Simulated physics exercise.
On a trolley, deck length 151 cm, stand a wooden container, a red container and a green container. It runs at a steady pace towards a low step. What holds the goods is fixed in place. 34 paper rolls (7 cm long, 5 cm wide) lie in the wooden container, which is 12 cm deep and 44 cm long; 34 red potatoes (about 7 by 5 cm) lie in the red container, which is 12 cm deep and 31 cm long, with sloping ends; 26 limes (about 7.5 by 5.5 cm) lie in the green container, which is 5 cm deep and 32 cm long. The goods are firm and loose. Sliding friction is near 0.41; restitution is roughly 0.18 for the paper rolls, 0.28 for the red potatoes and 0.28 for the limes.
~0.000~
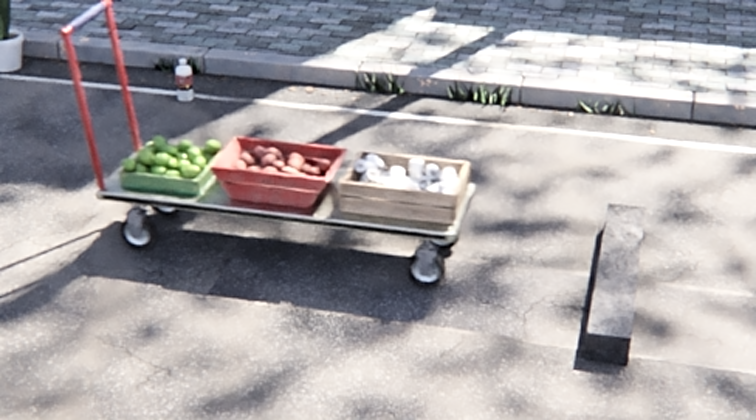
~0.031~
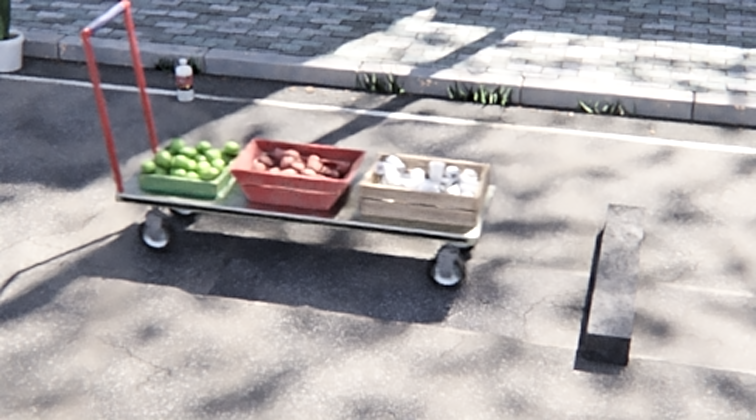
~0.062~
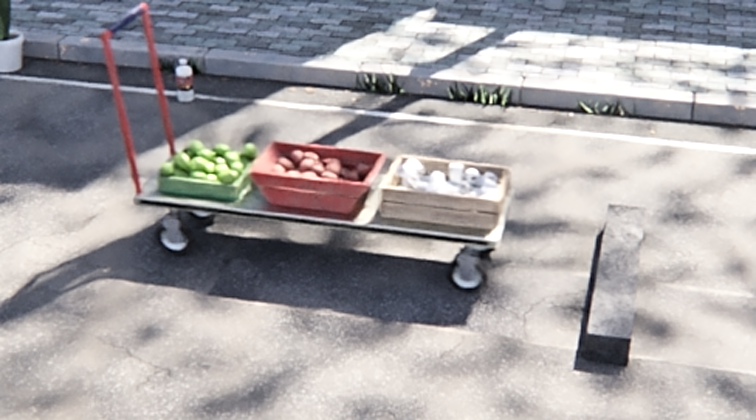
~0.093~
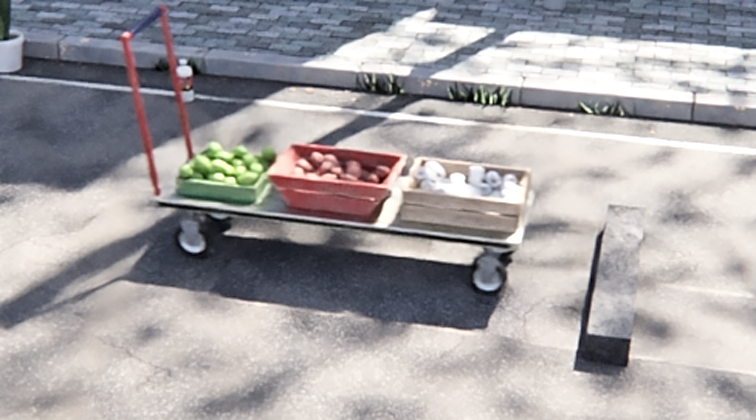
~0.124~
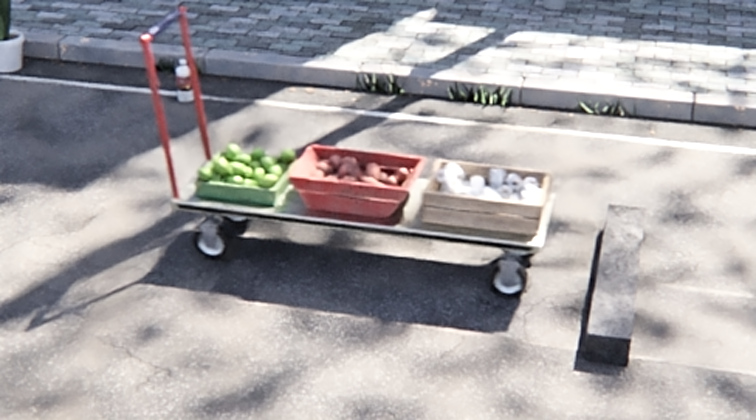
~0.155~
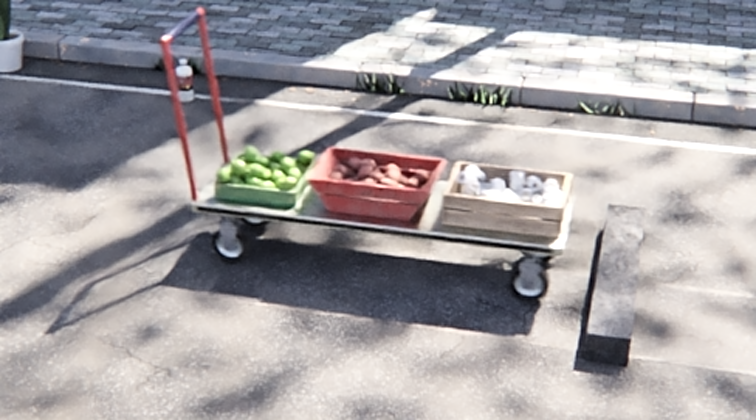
A flat cart with a red handle, carrying a green container of green produce, a red container of red potatoes and a wooden container of white rolls, rolls steadily rightward across sunlit pavement, drawing nearer to a low step.
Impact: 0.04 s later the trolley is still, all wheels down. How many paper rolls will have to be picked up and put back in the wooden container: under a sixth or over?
It sheds fewer than one in six of them.
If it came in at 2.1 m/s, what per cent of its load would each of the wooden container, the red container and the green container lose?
Then wooden container 0, red container 0, green container 30 per cent.
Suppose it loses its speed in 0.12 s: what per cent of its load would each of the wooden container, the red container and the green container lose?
In that case wooden container 0, red container 0, green container 30 per cent.
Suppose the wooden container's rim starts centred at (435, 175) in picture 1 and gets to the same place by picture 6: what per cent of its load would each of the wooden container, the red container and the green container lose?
In that case wooden container 0, red container 0, green container 30 per cent.
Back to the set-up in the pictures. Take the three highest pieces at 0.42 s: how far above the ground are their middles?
Roughly 50 cm.
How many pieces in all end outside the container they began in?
About 14.
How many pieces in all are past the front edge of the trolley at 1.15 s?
Some 1 pieces.
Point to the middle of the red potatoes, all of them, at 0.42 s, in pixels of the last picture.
At about (443, 188).
After 0.20 s, contact.
After 0.30 s, 0 of 34 out of the wooden container, 0 of 34 out of the red container and 5 of 26 out of the green container.
After 0.42 s, 0 of 34 out of the wooden container, 3 of 34 out of the red container and 8 of 26 out of the green container.
After 0.65 s, 1 of 34 out of the wooden container, 5 of 34 out of the red container and 8 of 26 out of the green container.
When it is over (at 1.15 s), 1 of 34 out of the wooden container, 5 of 34 out of the red container and 8 of 26 out of the green container. Asked share, 1 of 34, 3 per cent.
